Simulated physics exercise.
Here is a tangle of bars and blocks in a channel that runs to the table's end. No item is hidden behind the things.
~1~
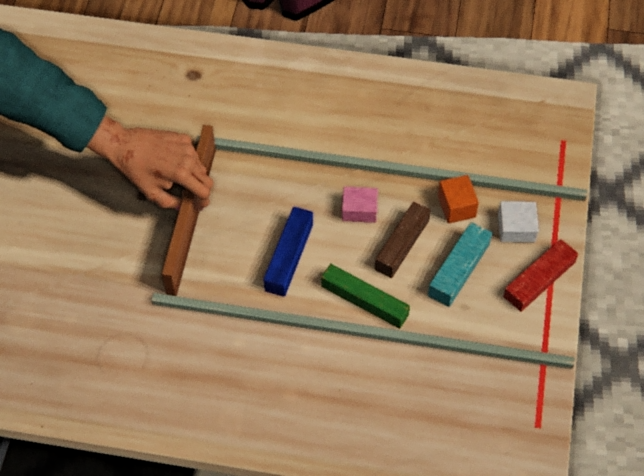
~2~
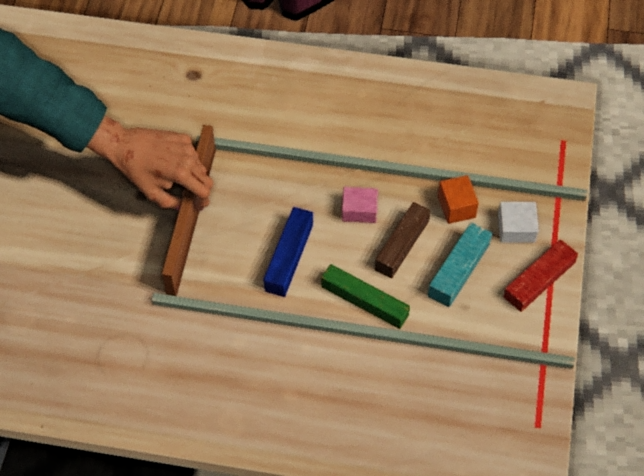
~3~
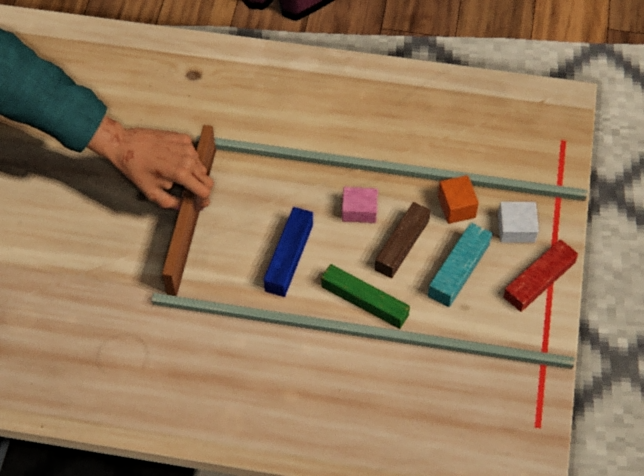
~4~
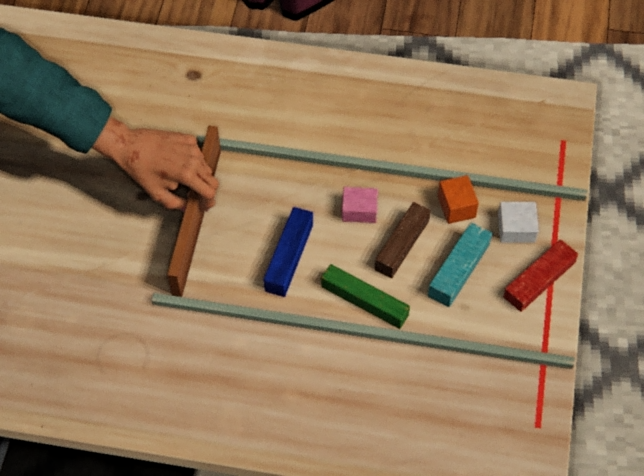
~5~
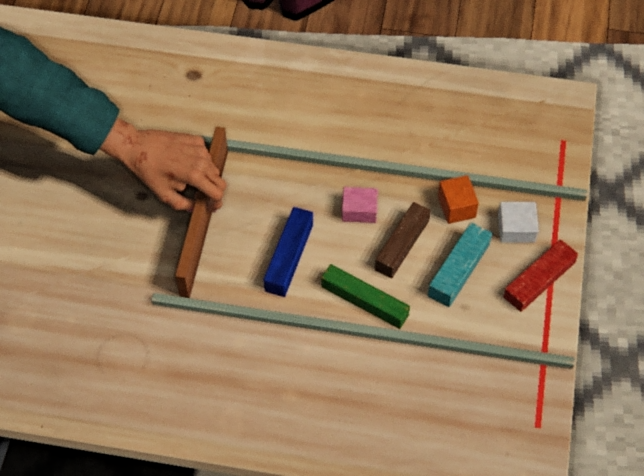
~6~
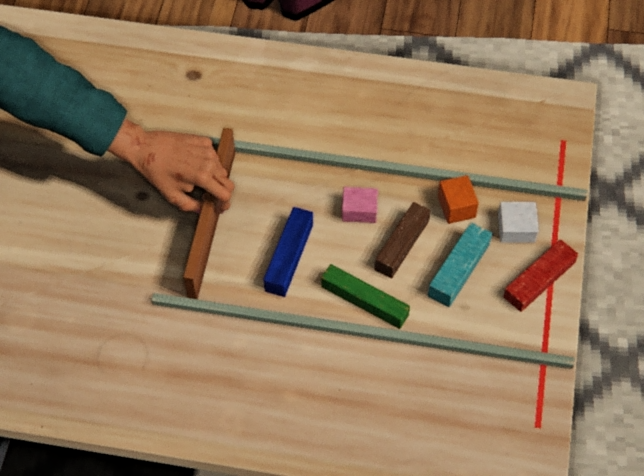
A hand in a teal sleeve, seen from above at a wooden table over a patterned rug, grips a brown board set across a channel between two pale green strips. To its right lie blue, green, brown, turquoise and red bars among pink, orange and white blocks, the red one over a red tape line. The hand rests, then slides the board slightly right, touching nothing else, while the camera stays still.
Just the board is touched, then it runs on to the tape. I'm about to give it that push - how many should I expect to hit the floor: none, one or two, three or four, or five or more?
Expect five or more.
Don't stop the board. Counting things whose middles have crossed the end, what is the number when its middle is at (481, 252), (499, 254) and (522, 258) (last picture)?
Counts per position: 0 / 1 / 3.
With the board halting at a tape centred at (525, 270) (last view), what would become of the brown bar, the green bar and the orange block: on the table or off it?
Here the brown bar remains in place while the green bar drops down and the orange block remains in place.
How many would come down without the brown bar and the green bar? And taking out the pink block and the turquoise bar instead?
The counts would be 3 and 4.
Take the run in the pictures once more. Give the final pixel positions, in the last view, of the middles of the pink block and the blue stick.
In the last picture they sit at about (574, 237) and about (562, 291).
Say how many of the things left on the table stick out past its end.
The count is 2.
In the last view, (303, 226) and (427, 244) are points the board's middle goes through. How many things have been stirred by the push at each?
At the first place 1, at the second 7.
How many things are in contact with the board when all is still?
It's 3.
Early on, none off yet; red bar at rest near (541, 275); white block at rest near (518, 222); turquoise bar at rest near (460, 265).
Finally, the number that fall off is five or more; lost, green bar, brown bar, turquoise bar, white block and red bar.
